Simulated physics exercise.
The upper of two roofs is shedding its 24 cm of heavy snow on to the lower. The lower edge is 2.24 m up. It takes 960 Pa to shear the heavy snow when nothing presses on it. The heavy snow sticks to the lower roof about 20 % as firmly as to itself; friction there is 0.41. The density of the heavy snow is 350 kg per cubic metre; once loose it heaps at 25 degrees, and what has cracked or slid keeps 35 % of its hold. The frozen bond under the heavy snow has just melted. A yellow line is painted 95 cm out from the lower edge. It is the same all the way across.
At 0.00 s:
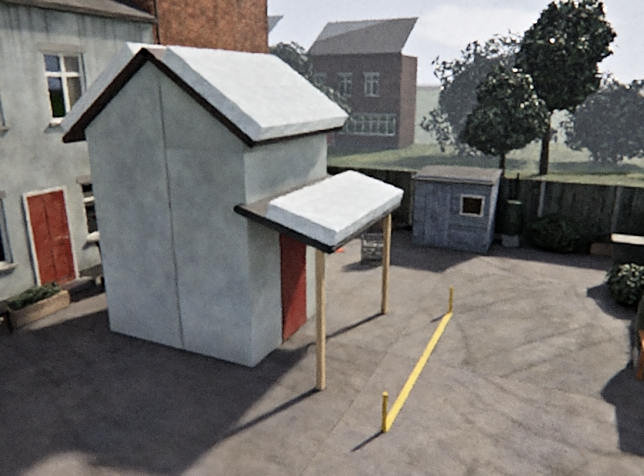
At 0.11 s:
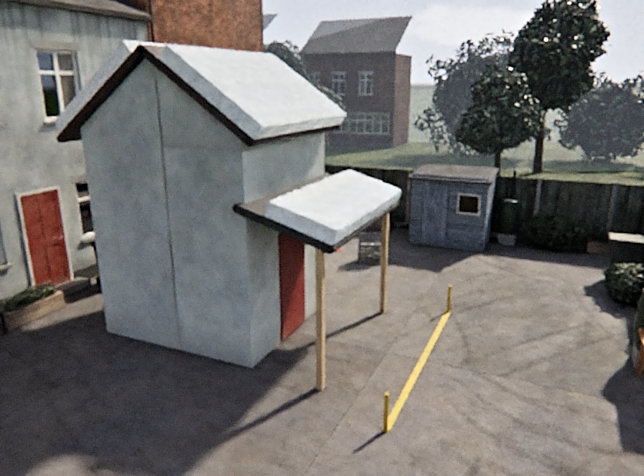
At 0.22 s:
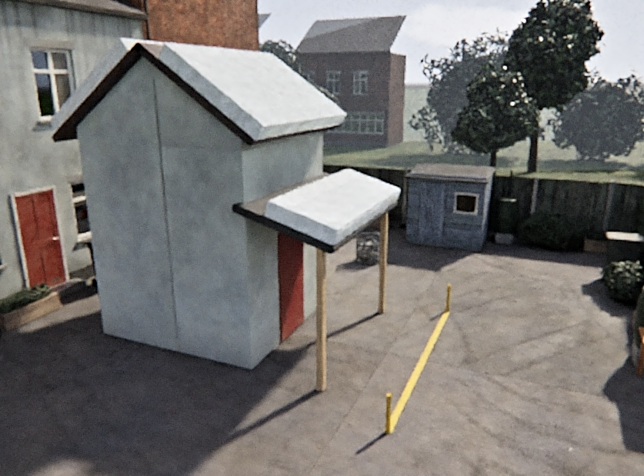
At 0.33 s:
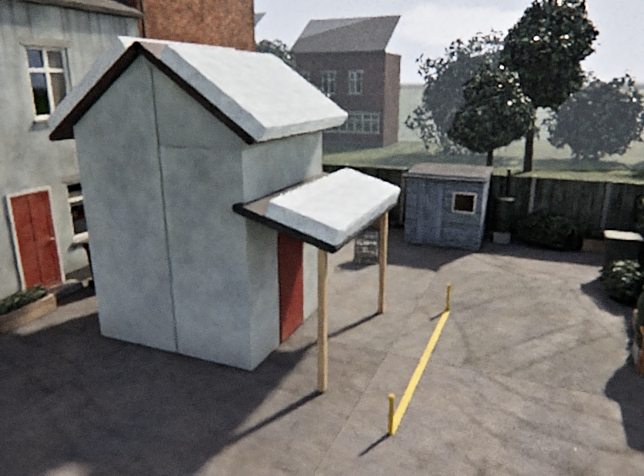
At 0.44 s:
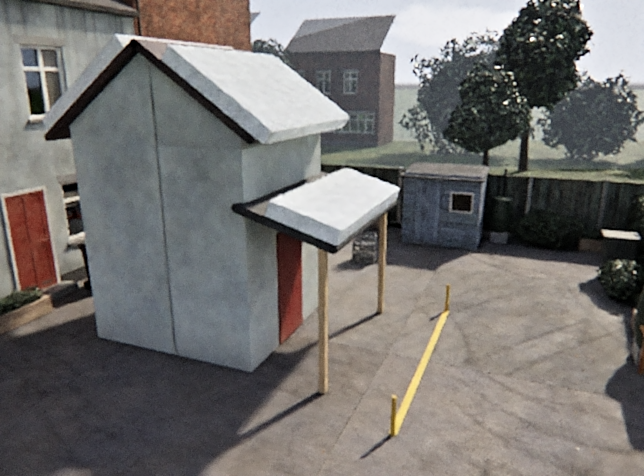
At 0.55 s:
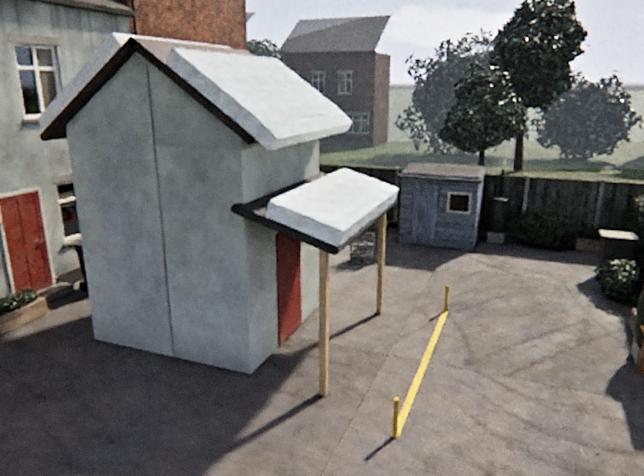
In a paved yard, thick snow on a pale building slides slightly down toward the right.
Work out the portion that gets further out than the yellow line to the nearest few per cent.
About 30 %.
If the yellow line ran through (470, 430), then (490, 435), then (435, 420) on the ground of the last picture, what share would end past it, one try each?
In that order: 7 %, 2 %, 16 %.
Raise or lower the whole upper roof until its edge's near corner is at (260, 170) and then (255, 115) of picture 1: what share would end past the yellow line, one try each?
In turn about 14 %, 45 %.
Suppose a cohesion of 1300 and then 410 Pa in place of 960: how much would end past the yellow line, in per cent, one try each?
In turn about 20 %, 50 %.
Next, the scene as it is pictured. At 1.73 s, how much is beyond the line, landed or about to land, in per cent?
Near 0 %.
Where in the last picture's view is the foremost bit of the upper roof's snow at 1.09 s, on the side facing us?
At about (314, 211).
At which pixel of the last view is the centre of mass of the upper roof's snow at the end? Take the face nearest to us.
Near (399, 387).
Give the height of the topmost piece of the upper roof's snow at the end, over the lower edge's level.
Roughly 0.6 m.
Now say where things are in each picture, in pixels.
The first frame shows leading edge of the heavy snow at (256, 123).
The second frame shows leading edge of the heavy snow at (256, 128), its middle shifted 10 mm.
The third frame shows leading edge of the heavy snow at (257, 122), its middle shifted 3.8 cm, 2 % of it past the upper edge, in one piece.
The fourth frame shows leading edge of the heavy snow at (260, 130), its middle shifted 8.9 cm, 5 % of it past the upper edge, in one piece.
The fifth frame shows leading edge of the heavy snow at (265, 140), its middle shifted 17 cm, 9 % of it past the upper edge, in one piece.
The sixth frame shows leading edge of the heavy snow at (271, 140), its middle shifted 27 cm, 15 % of it past the upper edge, in one piece.
After 1.09 s, none is below the lower edge and 0 % is past the line.
After 1.73 s, 2 % is below the lower edge and 0 % is past the line.
After 2.36 s, 51 % is below the lower edge and 28 % is past the line.
After 3.00 s, 55 % is below the lower edge and 29 % is past the line.
After 4.10 s, at the end, 70 % is below the lower edge and 30 % is past the line.
